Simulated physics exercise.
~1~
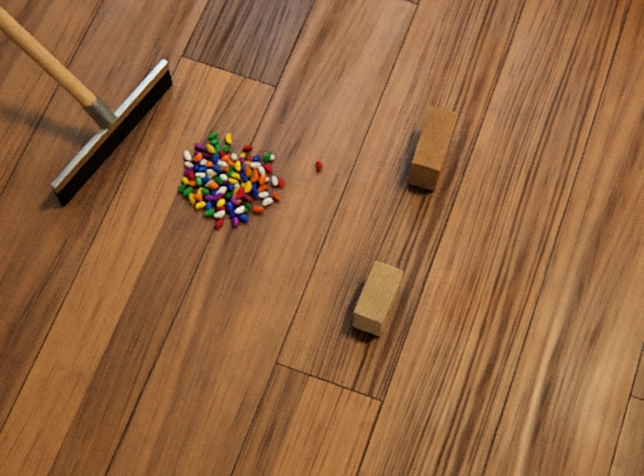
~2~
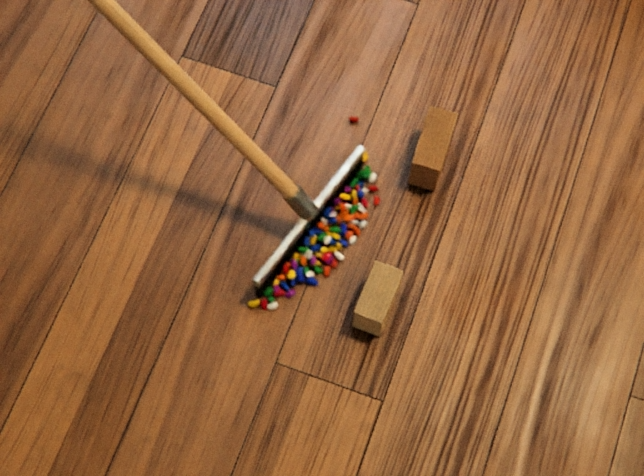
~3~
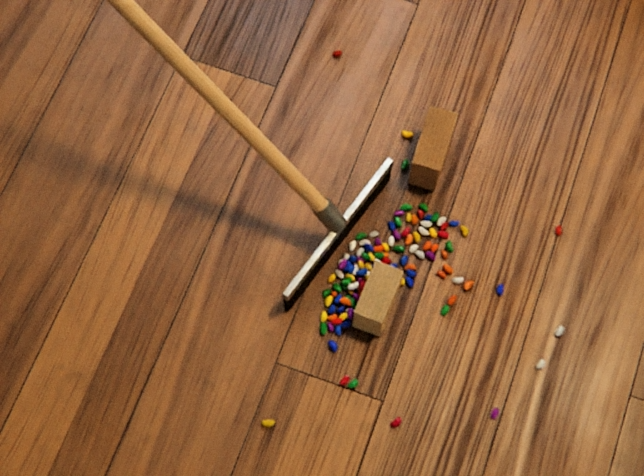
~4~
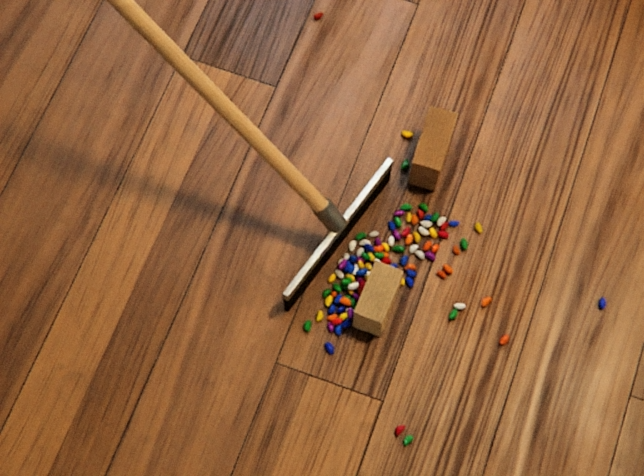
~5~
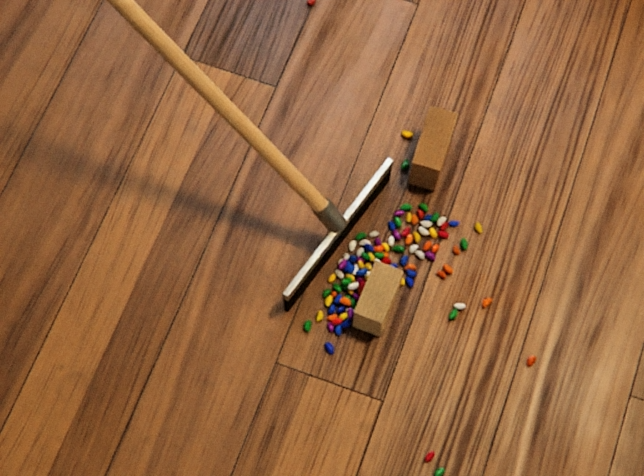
On a wooden floor, a squeegee pushes colourful jelly beans against two blocks, scattering some beyond.
